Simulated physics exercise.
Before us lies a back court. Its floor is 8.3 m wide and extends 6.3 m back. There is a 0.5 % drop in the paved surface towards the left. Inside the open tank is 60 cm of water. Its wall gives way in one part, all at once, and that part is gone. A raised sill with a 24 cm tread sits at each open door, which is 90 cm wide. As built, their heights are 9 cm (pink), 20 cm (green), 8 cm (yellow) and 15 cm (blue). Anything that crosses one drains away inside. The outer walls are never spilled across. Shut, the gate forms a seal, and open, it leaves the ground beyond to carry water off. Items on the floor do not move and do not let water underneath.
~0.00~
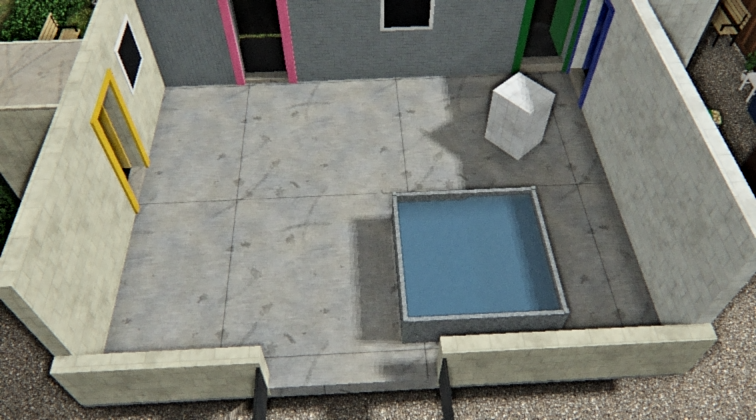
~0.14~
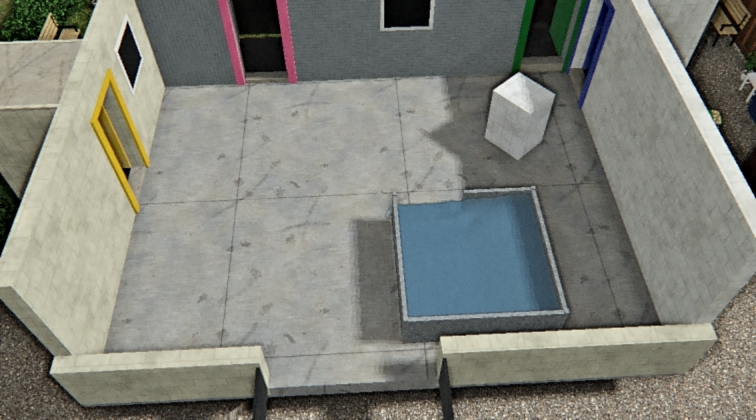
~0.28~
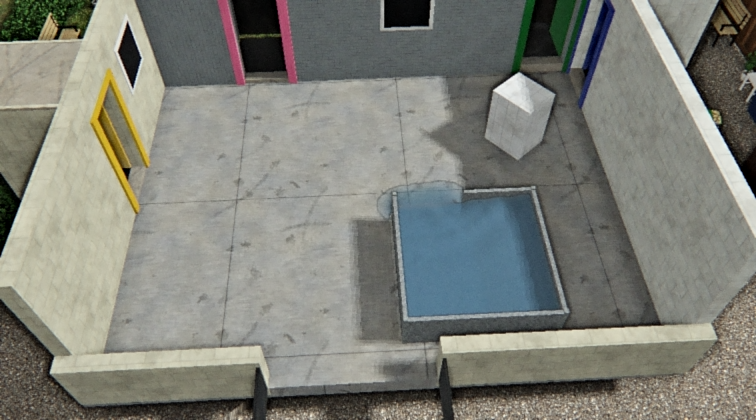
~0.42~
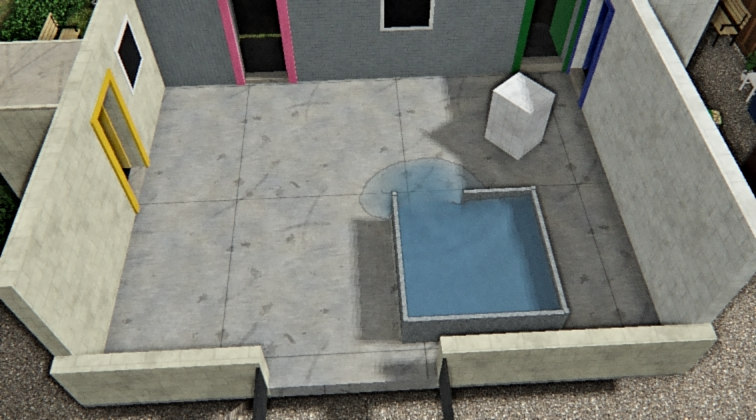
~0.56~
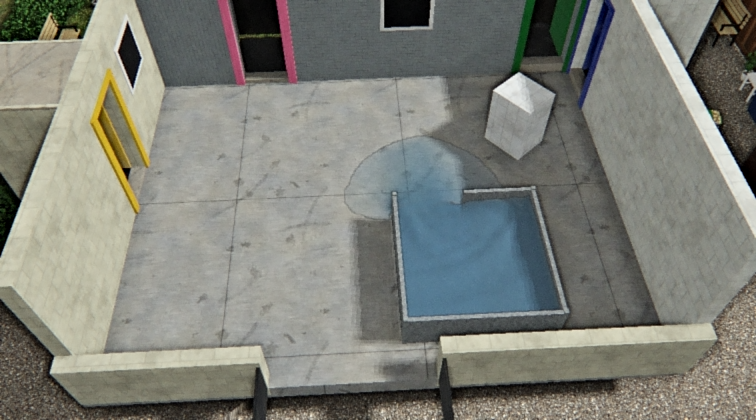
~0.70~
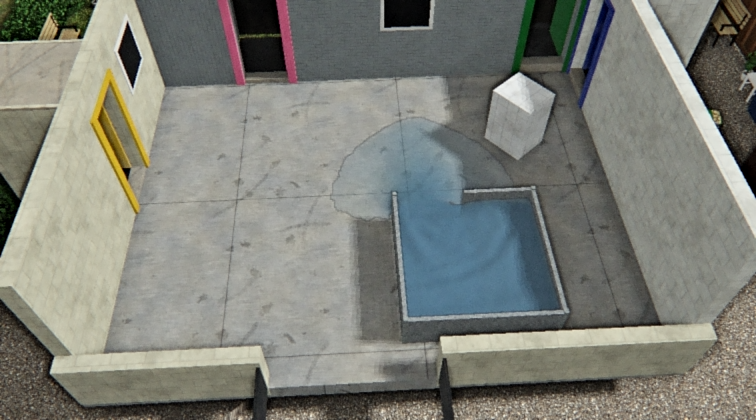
Water pours through a gap in the tank's far side and spreads across the courtyard floor.
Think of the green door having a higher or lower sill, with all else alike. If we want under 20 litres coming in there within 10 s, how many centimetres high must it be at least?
About 9 centimetres.
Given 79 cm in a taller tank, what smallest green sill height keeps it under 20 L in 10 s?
Roughly 12.5 centimetres would do it.
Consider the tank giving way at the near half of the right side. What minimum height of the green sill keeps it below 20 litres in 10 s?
Then the minimum is about 21 cm.
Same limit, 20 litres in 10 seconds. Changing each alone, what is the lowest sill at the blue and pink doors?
Close to 14.0 cm (blue) and close to 8.5 cm (pink).
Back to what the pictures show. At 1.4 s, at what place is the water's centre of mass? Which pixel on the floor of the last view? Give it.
It lies near (449, 239) in the last picture.
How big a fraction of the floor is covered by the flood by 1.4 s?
Some 20 in a hundred.
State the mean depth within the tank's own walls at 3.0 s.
Near 31 cm, averaged.
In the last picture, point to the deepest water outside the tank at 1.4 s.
Near pixel (409, 215).
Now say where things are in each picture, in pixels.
The open tank at (474, 252) is whole and still, 60 cm deep; the green door at (550, 31) is dry, in the first picture.
The gap is on the far side, the front 0.3 m out at a hidden place; the back of the open tank holds 60 cm, in the second picture.
The front is at (433, 185), 0.8 m from the gap on the far side; 0.9 m2 of floor is wet, 60 cm left at the back, in the third picture.
The front is at (414, 163), 1.3 m from the gap on the far side; 2.1 m2 of floor is wet, 60 cm left at the back, in the fourth picture.
Water pours out on the far side and has run 1.9 m, to (417, 139); about 5 cm deep outside, 60 cm at the back, in the fifth picture.
The gap is on the far side, the front 2.4 m out at (406, 122); the back of the open tank holds 60 cm; the green door at (550, 31), 4.6 m from the gap, is still 2.6 m from the nearest water, in the sixth picture.
After 1.4 s water covers 20 % of the floor, deepest (36 cm) near (409, 215); it has not reached the green door.
After 3.0 s water covers 40 % of the floor, deepest (24 cm) near (420, 215); 8 cm at the green door, 0 litres in over its 20 cm sill.
After 10.0 s water covers 95 % of the floor, deepest (12 cm) near (98, 381); 8 cm at the green door, 0 litres in over its 20 cm sill.
At the green door as built, the water arrived by 2.3 s and peaked near 13 cm at 5.8 s.
With a sill of 7.5 cm, 37 litres would have come in within the 10 s; with 10.5 cm, 12 litres. So under 20 litres takes about 9 cm.
